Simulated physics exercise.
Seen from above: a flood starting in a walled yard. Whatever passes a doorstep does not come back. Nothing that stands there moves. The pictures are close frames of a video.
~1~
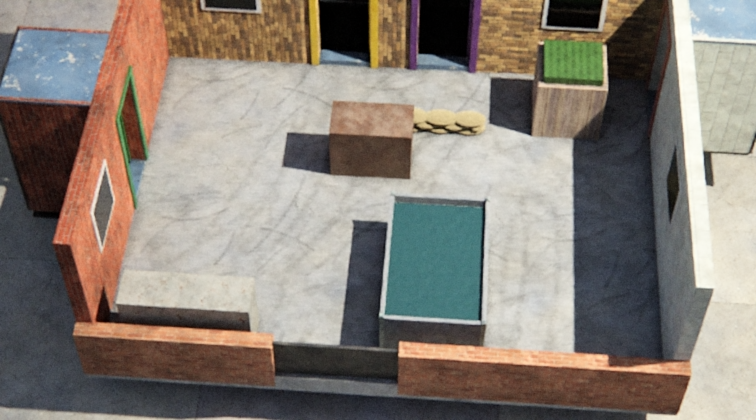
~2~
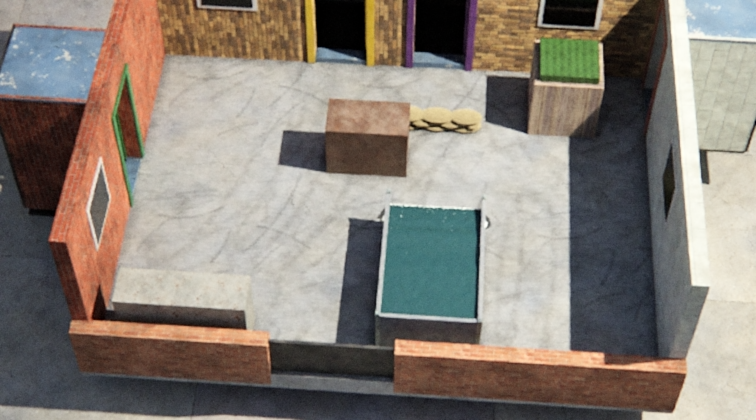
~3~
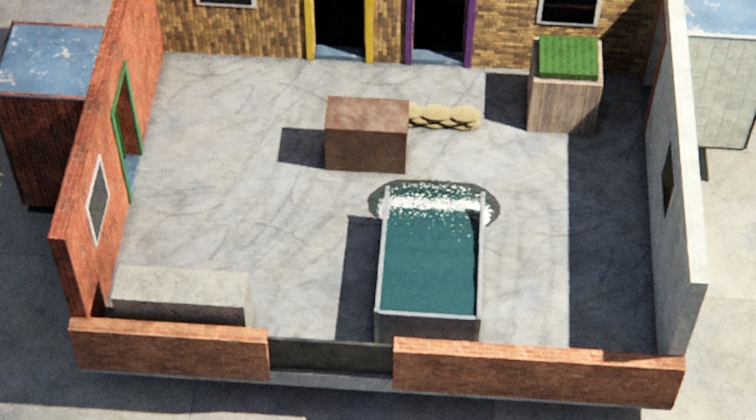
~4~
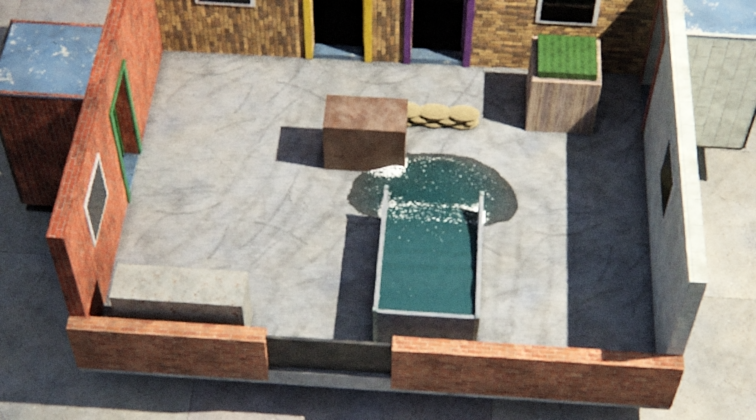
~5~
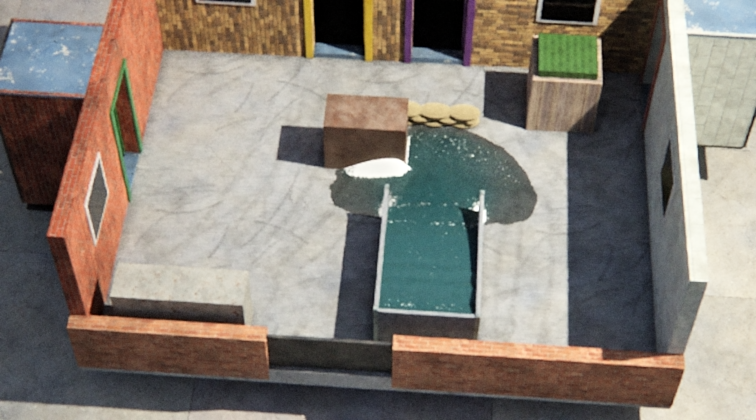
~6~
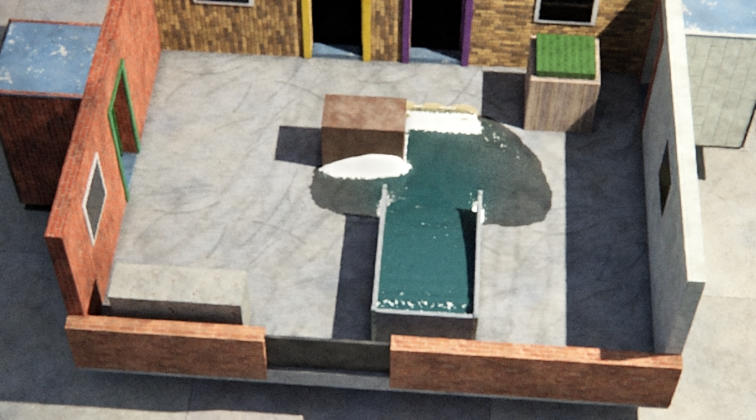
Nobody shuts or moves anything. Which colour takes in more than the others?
The green doorway takes the most.
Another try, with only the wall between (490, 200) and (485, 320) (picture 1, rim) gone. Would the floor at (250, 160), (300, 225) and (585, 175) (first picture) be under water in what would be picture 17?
In turn: No water, not flooded, awash.
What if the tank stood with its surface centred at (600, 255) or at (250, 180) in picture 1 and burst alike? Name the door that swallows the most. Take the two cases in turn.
In turn: The red door, the yellow-painted one.
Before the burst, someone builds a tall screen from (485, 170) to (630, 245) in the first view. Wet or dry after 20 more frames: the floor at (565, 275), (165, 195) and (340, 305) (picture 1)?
In that order: Under water, flooded, free of water.
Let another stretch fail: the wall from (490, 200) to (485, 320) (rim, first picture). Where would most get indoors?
That is the red-painted one.
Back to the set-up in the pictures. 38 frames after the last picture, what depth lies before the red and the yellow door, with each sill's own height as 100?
About 140 and 20 per cent.
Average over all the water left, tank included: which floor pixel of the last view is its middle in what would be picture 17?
Around (423, 193).
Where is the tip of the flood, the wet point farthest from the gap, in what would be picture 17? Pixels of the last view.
I would point to (132, 183).
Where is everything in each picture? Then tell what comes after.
Still water in the tank at (436, 259), in the first picture.
The front is at (383, 220), out from the gap on the tank's far side, in the second picture.
Water pours out on the tank's far side and has run to (381, 193), in the third picture.
Water pours out on the tank's far side and has run to (471, 162), in the fourth picture.
Water pours out on the tank's far side and has run to (418, 130), in the fifth picture.
Water pours out on the tank's far side and has run to (485, 120), in the sixth picture.
A moment on, water covers 25 % of the floor; purple door not reached, green door not reached, yellow door not reached, red door not reached.
Next, water covers 45 % of the floor; purple door wet at the sill, nothing in, green door not reached, yellow door not reached, red door not reached.
Then, water covers 70 % of the floor; purple door wet at the sill, nothing in, green door some in, yellow door wet at the sill, nothing in, red door a trickle in.
Later, water covers 80 % of the floor; purple door wet at the sill, nothing in, green door a lot in, yellow door wet at the sill, nothing in, red door some in.
In the end, water covers 95 % of the floor; purple door wet at the sill, nothing in, green door a lot in, yellow door wet at the sill, nothing in, red door some in; the green door has let in the most.
